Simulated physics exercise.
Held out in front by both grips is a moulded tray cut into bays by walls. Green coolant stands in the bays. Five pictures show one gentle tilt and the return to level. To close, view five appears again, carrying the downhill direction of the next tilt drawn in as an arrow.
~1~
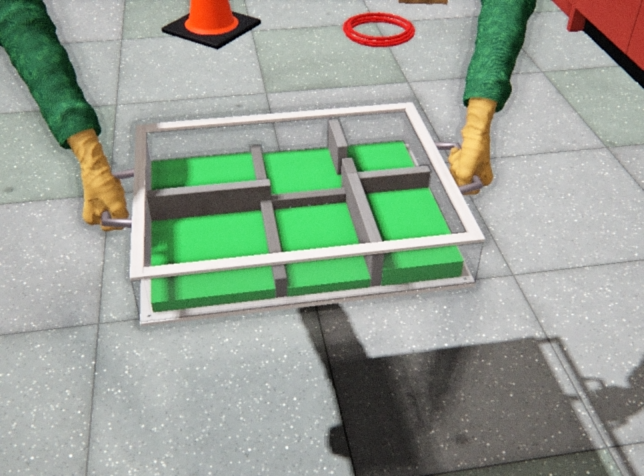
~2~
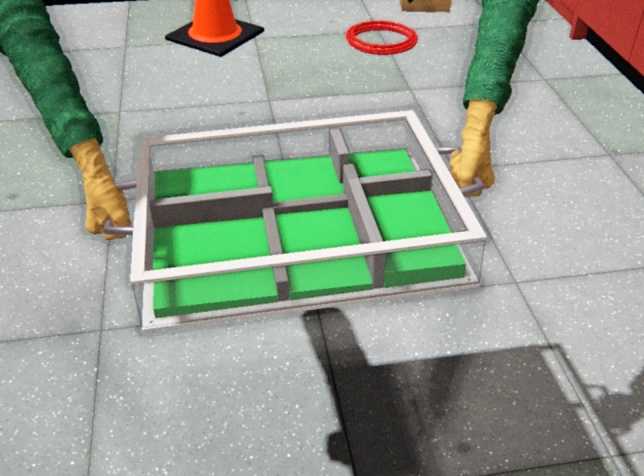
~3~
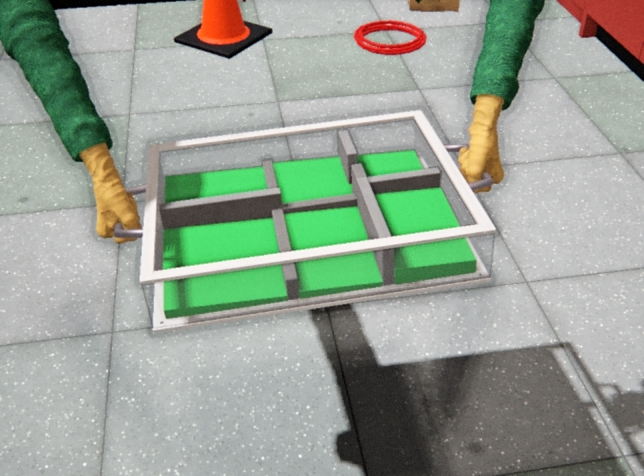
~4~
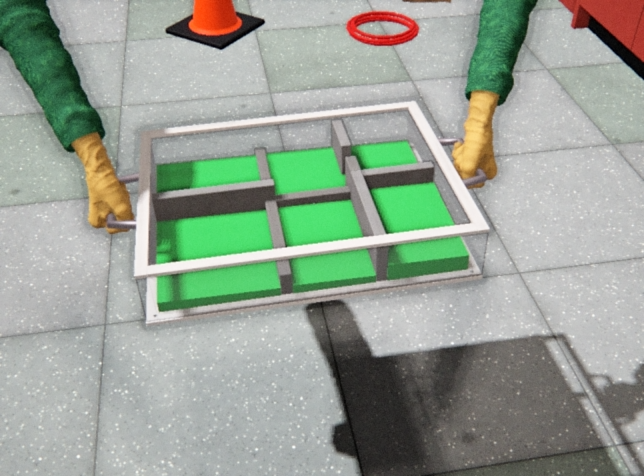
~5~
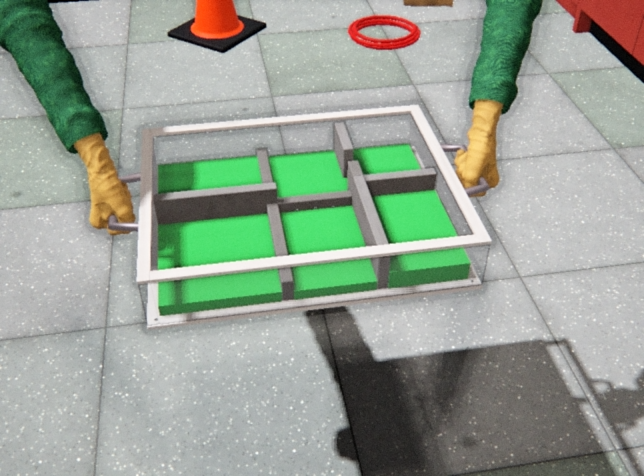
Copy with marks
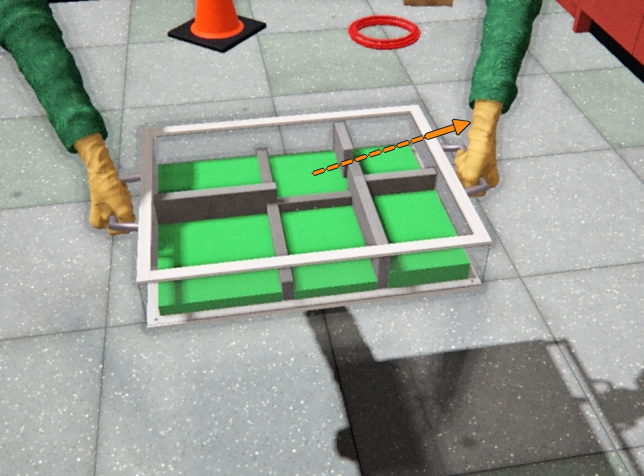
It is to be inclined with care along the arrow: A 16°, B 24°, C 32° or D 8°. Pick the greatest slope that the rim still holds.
The limit is A.
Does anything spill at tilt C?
Yes, it does.
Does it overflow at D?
No, not at all.
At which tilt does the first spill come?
That would be B.
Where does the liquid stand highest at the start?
That is the front right bay.
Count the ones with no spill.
Two.
The tray is level; deepest in the front right bay, at (404, 225), shallowest in the front middle.
Tipped about 3° down to the back left; no wall is crossed.
Tipped about 5° down to the back left; no wall is crossed.
Tipped about 2° down to the back left; no wall is crossed.
The tray is level; deepest in the front right bay, at (410, 227), shallowest in the back right.
The arrow ends at (464, 124).
If A is chosen, nothing spills; the back right bay holds the most.
If B is chosen, about 19 % goes over the rim.
If C is chosen, about 48 % goes over the rim.
If D is chosen, nothing spills; the front right bay holds the most.
